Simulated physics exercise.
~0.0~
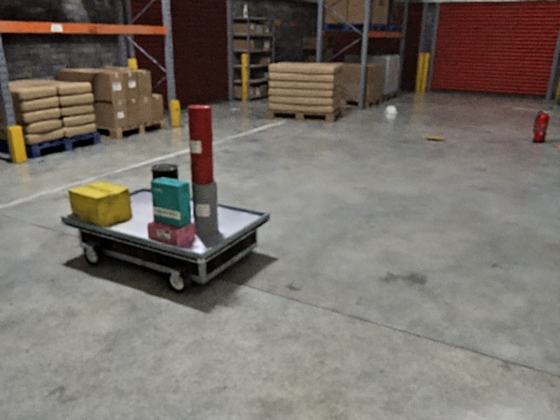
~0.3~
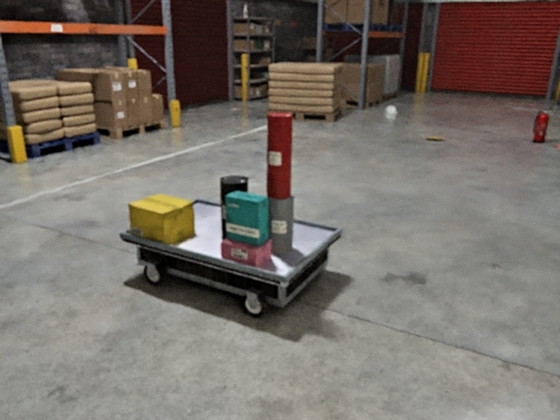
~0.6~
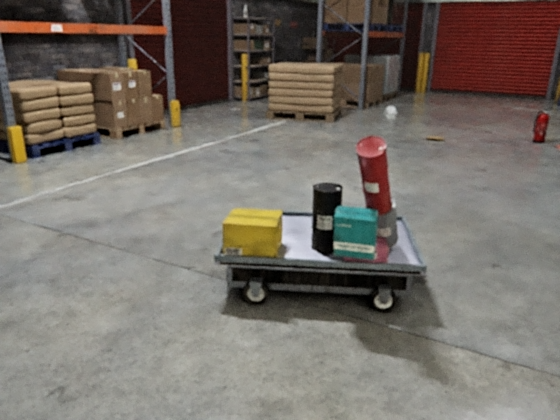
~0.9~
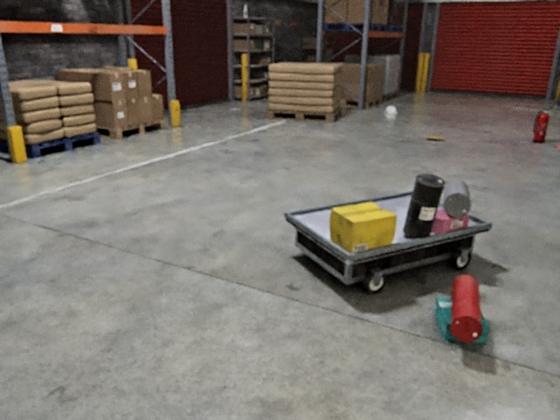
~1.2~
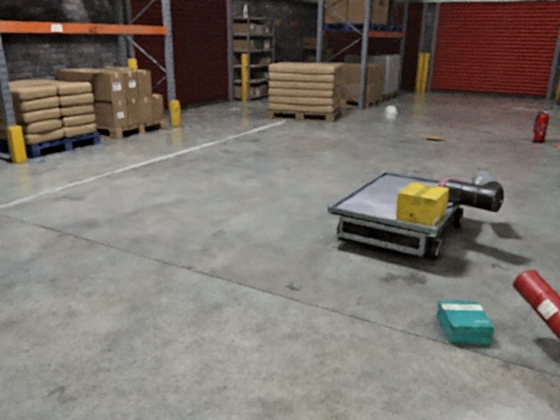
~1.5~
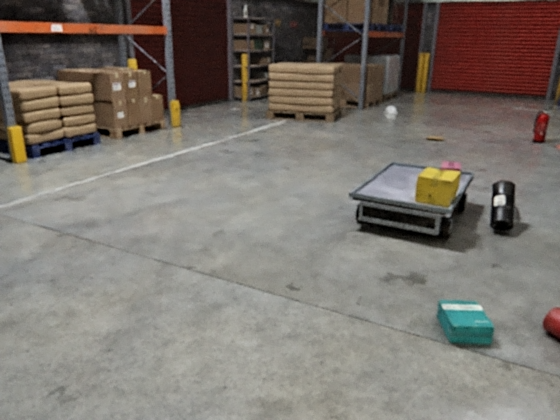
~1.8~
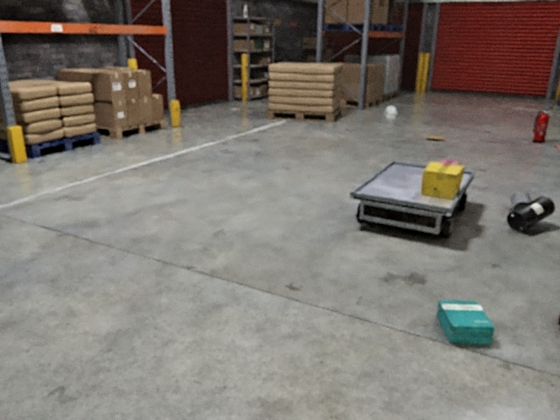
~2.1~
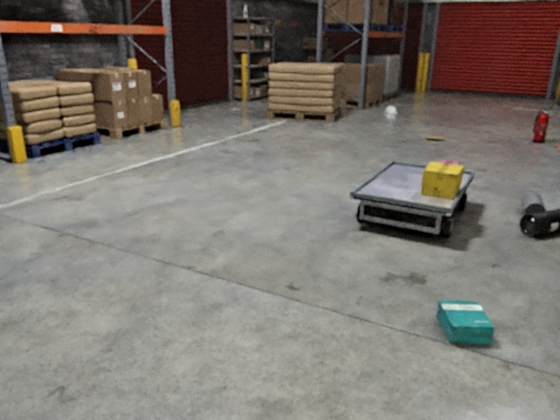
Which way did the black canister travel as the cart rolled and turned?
The black canister moved to the right, first riding on the cart and then continuing that way after it came off.
